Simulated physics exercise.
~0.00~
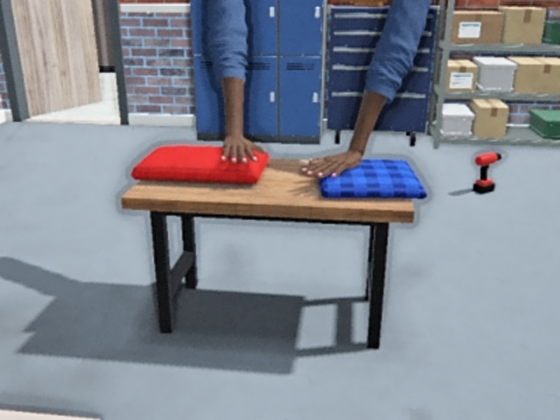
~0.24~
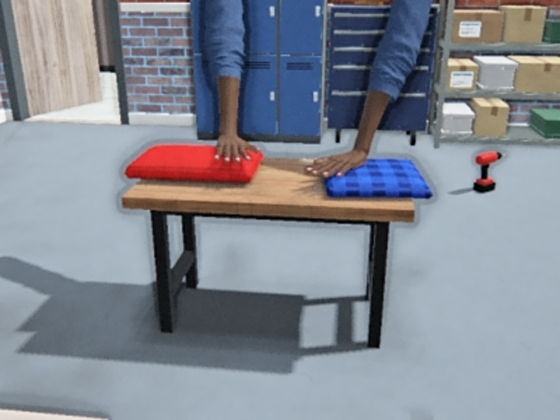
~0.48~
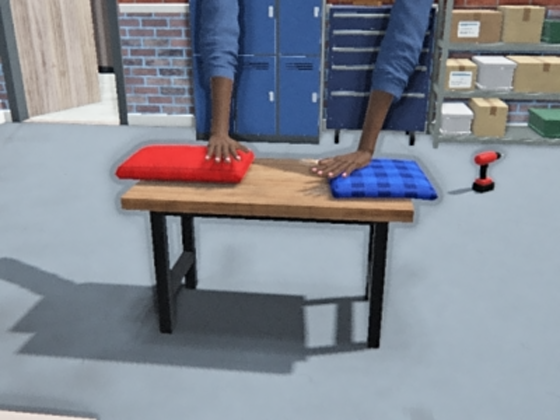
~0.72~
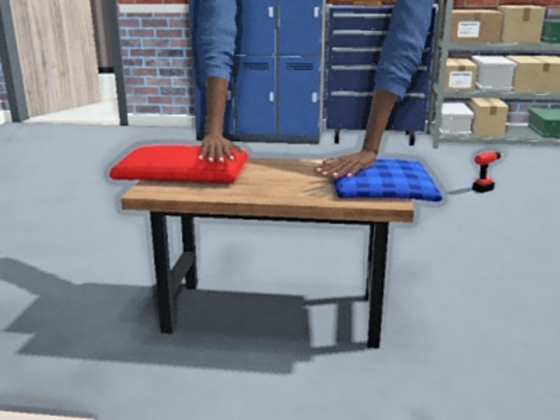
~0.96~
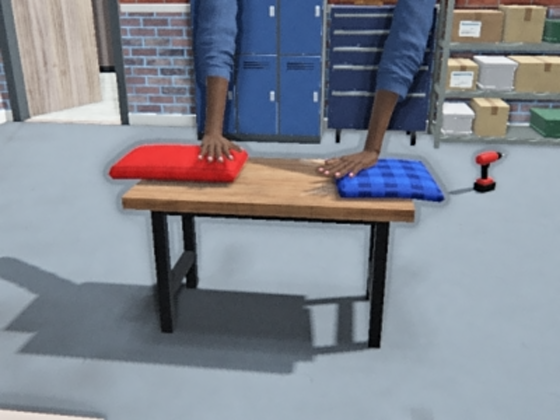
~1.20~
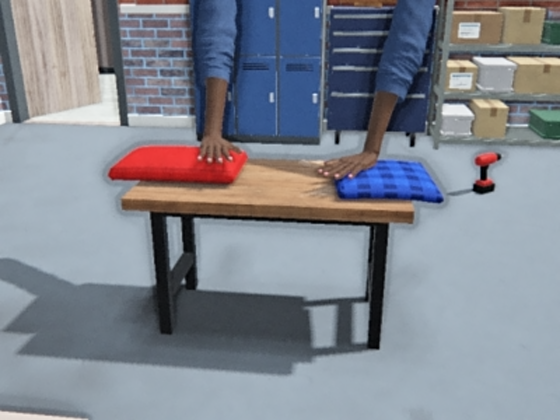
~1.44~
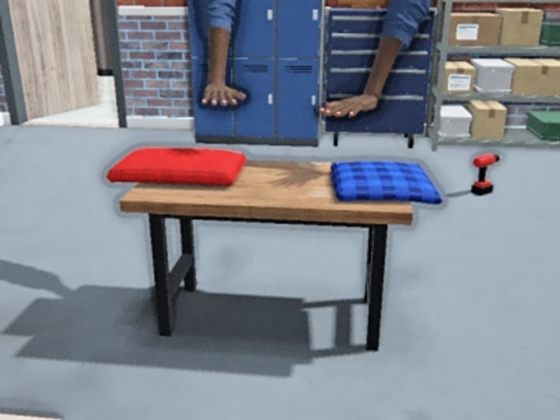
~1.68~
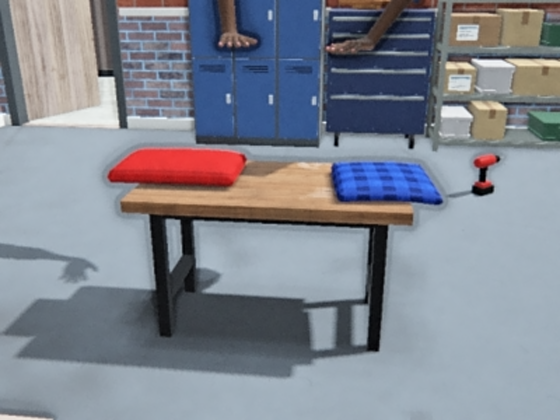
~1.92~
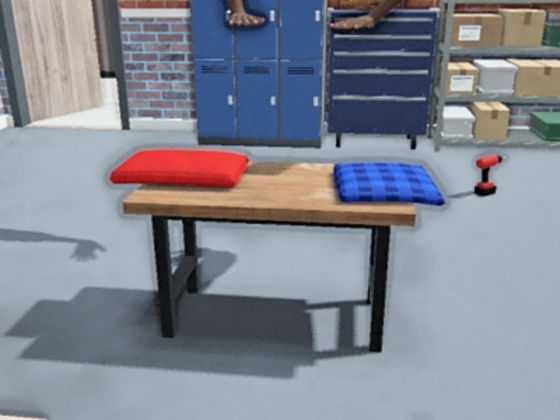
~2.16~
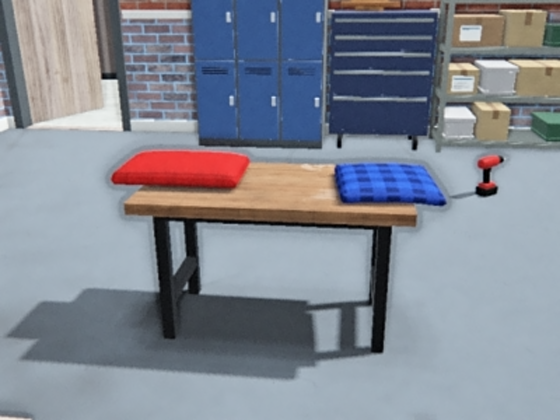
A red pillow and a blue checked seat pad on a short wooden table are pushed slightly apart by two hands, left and right, until they jut past its ends. The hands then lift and withdraw, and both cushions stay at rest on the table.
